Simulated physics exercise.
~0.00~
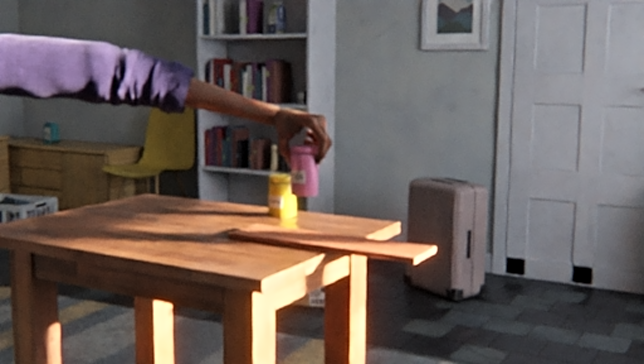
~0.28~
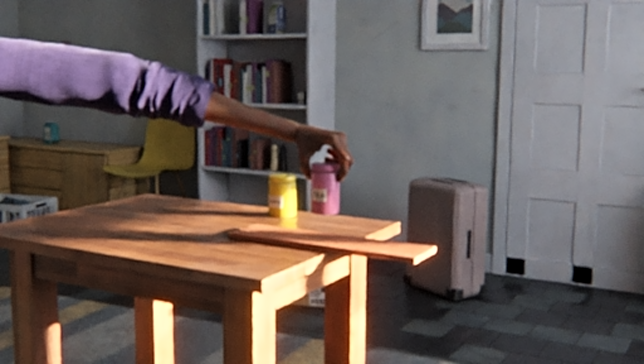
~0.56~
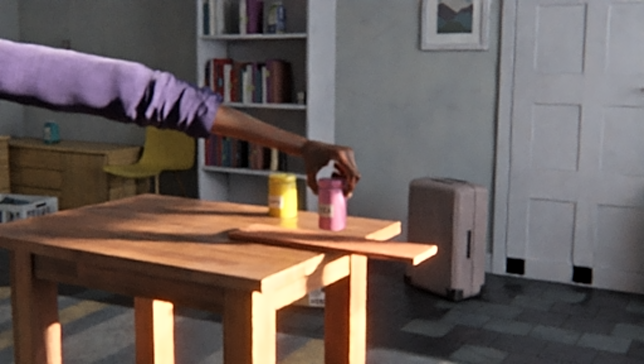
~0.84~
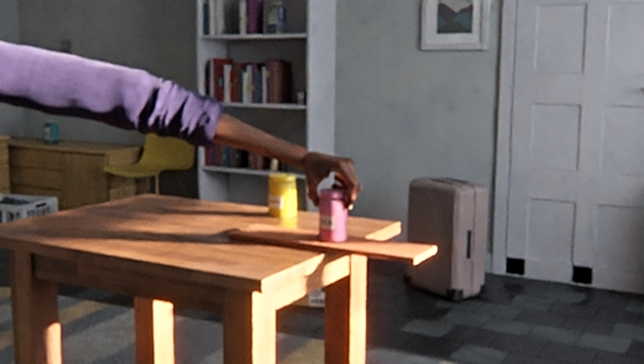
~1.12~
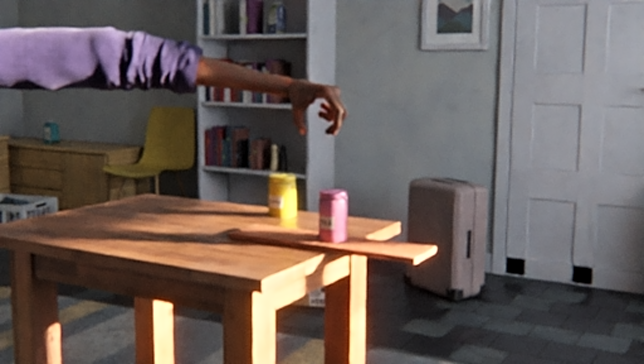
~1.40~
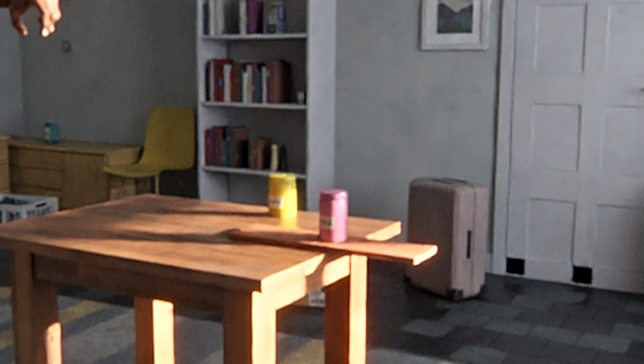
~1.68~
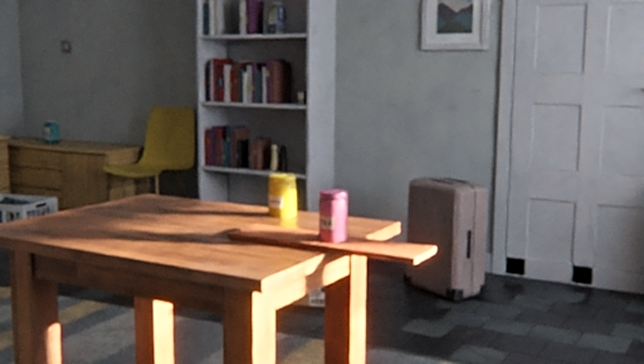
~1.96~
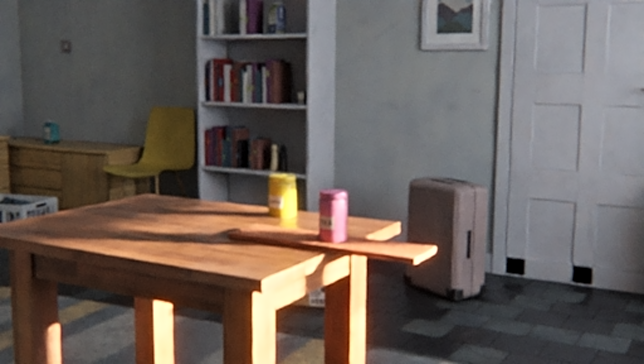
At the edge of a wooden table, a hand moves a pink jar right and down past a yellow jar, sets it upright on an overhanging orange plank, then lets go and withdraws left; the plank stays in place, with both jars standing still.
